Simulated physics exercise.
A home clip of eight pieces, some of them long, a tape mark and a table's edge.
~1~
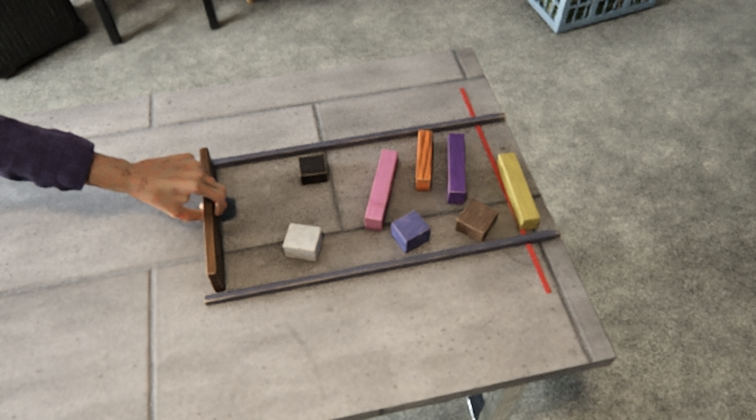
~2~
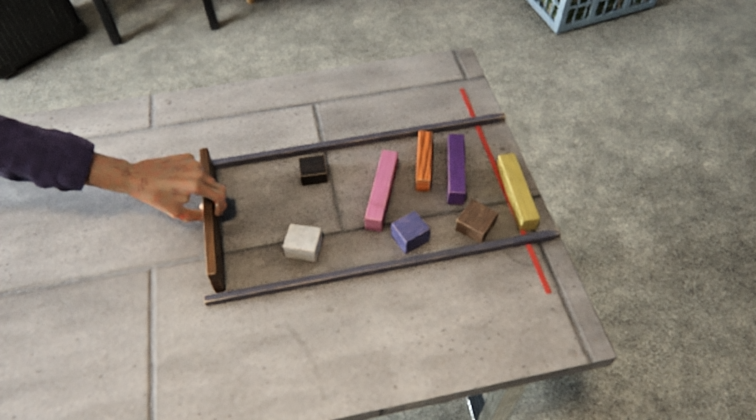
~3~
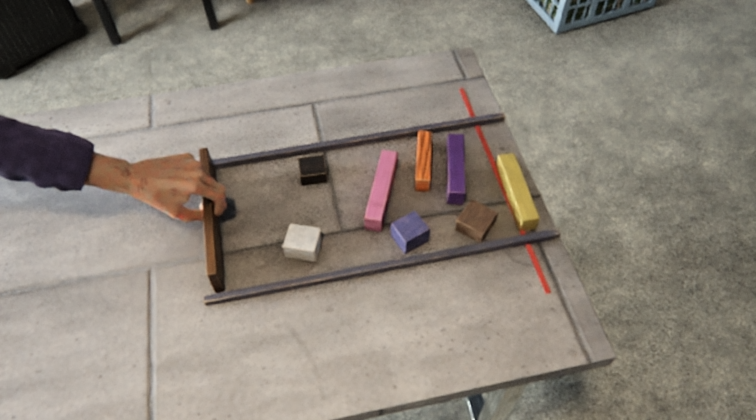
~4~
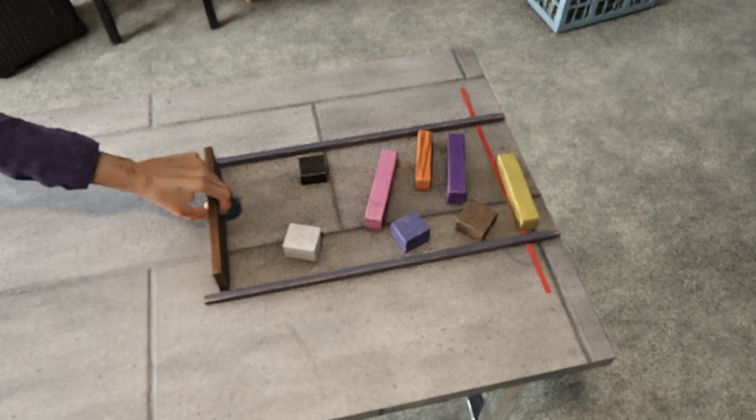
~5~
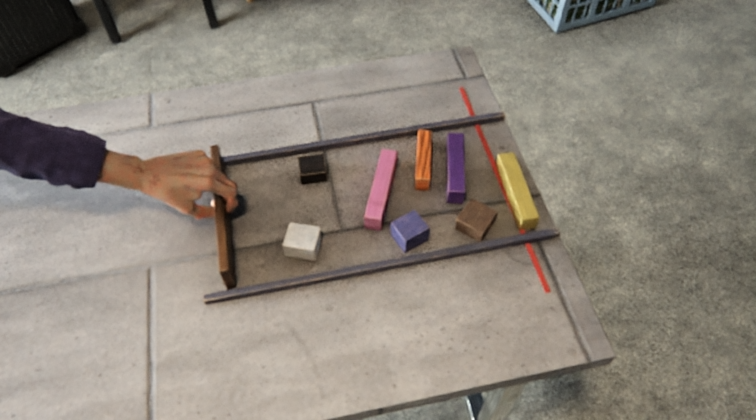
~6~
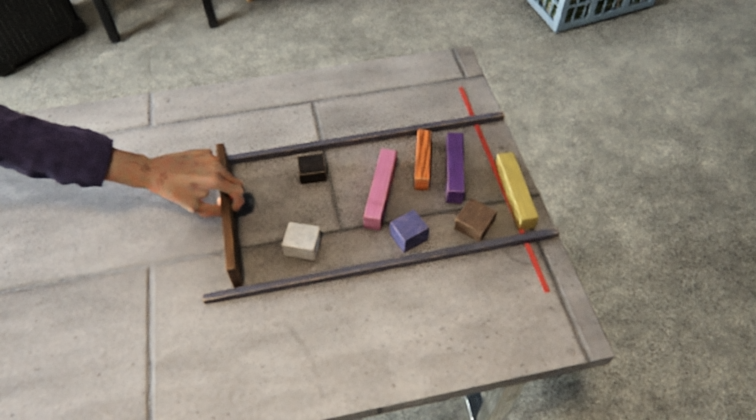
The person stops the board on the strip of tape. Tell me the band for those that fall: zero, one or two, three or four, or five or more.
Here the number that fall off is five or more.
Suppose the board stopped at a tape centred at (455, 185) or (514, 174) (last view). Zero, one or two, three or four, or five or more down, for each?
The falls would be one to two; 5 or more.
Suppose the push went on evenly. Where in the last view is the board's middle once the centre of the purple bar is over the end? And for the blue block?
For the purple bar at (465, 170), for the blue block at (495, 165).
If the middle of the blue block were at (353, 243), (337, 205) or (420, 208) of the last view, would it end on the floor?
In that order, it survives; is kept; comes down.
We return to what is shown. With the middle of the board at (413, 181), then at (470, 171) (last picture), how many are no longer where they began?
At the one place 8, at the other 8.
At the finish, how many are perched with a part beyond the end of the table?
That would be 0.
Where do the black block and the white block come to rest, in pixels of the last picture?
About (497, 136), and the other about (525, 195).
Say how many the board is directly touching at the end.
It touches 2.
A little later, none off yet; yellow bar at rest near (516, 190); brown block at rest near (475, 220); purple bar at rest near (455, 167).
Next, none off yet; yellow bar moving near (523, 187); brown block shifted about its own width near (509, 216); purple bar shifted a little near (481, 162).
When it is over, the number that fall off is five or more; down, pink stick, blue block, orange stick, purple bar, brown block and yellow bar.
